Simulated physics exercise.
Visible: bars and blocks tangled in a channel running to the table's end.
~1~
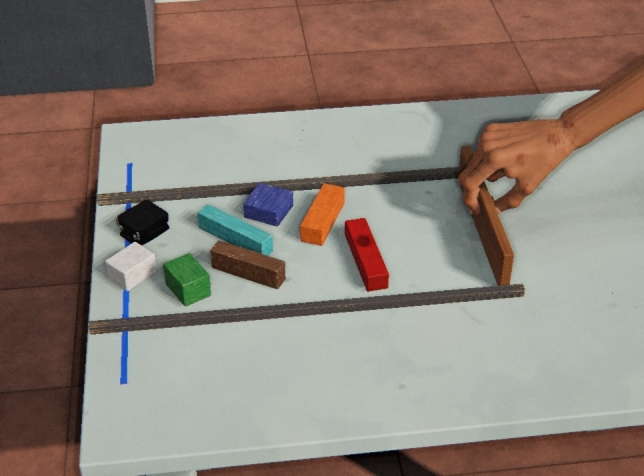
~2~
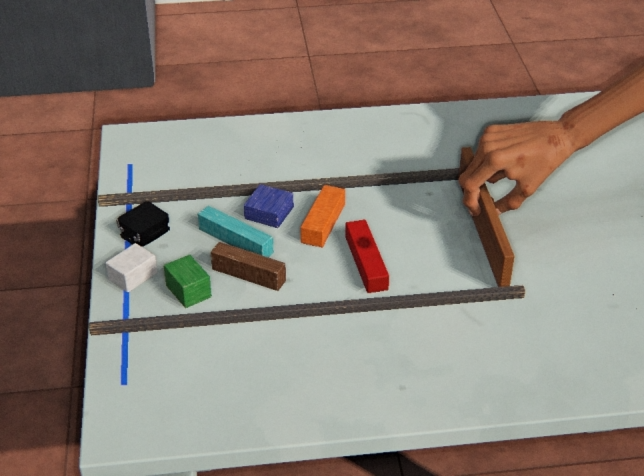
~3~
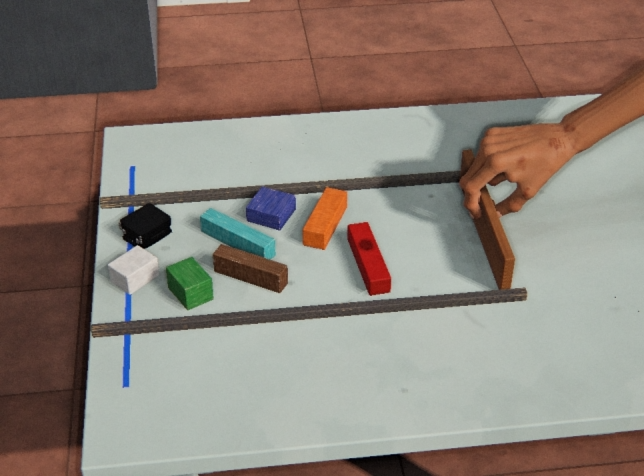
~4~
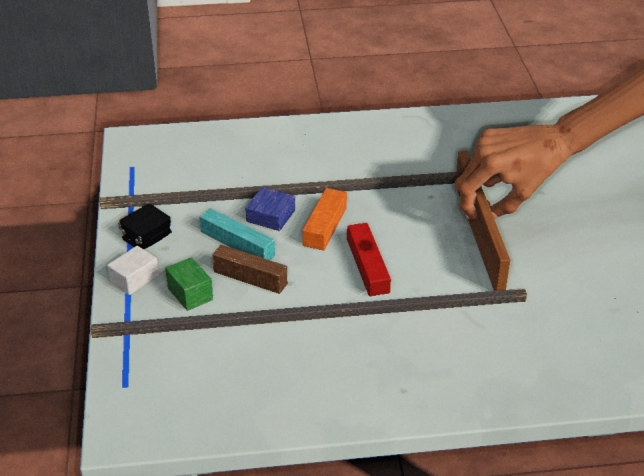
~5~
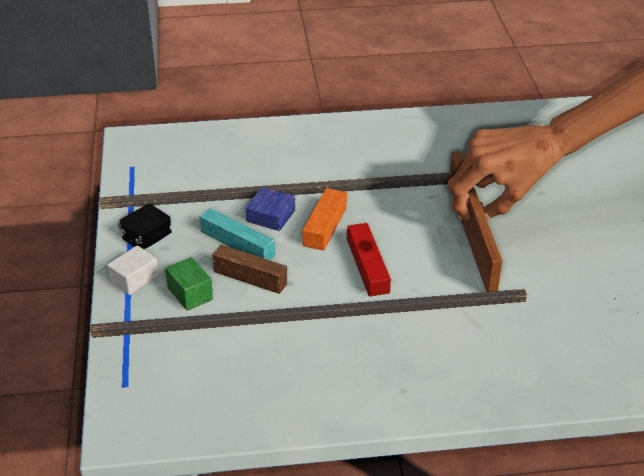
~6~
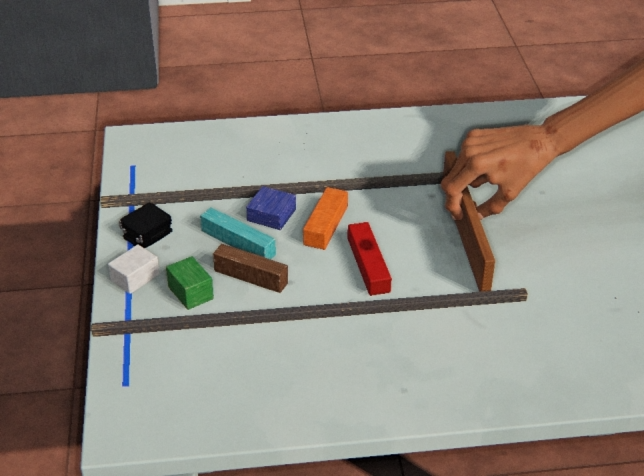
A hand slides an upright brown board slightly left between two rails on a table, while the scattered coloured blocks stay still.
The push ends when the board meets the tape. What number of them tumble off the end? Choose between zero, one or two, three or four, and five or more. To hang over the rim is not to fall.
The count is five or more.
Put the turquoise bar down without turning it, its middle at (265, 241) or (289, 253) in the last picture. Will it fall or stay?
Goes off the edge; goes off the edge.
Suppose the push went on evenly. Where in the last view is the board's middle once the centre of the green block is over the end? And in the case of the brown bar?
Middle approx. at (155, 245), then approx. at (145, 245).
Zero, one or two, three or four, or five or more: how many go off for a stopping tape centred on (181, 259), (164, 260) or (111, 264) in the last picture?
Per place, in order: One or two; 1 or 2; at least five.
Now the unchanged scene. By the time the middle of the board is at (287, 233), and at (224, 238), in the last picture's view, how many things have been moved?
One spot: 5. Other spot: 8.
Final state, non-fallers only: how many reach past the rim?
Number: 1.
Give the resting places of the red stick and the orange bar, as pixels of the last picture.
Listed as asked: First (117, 277), and then (102, 231).
Early on, none off yet; white block at rest near (134, 269); black case at rest near (147, 227); green block at rest near (190, 283).
A while later, none off yet; white block travelled about its own width near (93, 283); black case travelled about its own width near (92, 230); green block travelled well along near (119, 300).
Finally, the number that fall off is five or more; lost, blue block, brown bar, turquoise bar, green block, black case and white block.
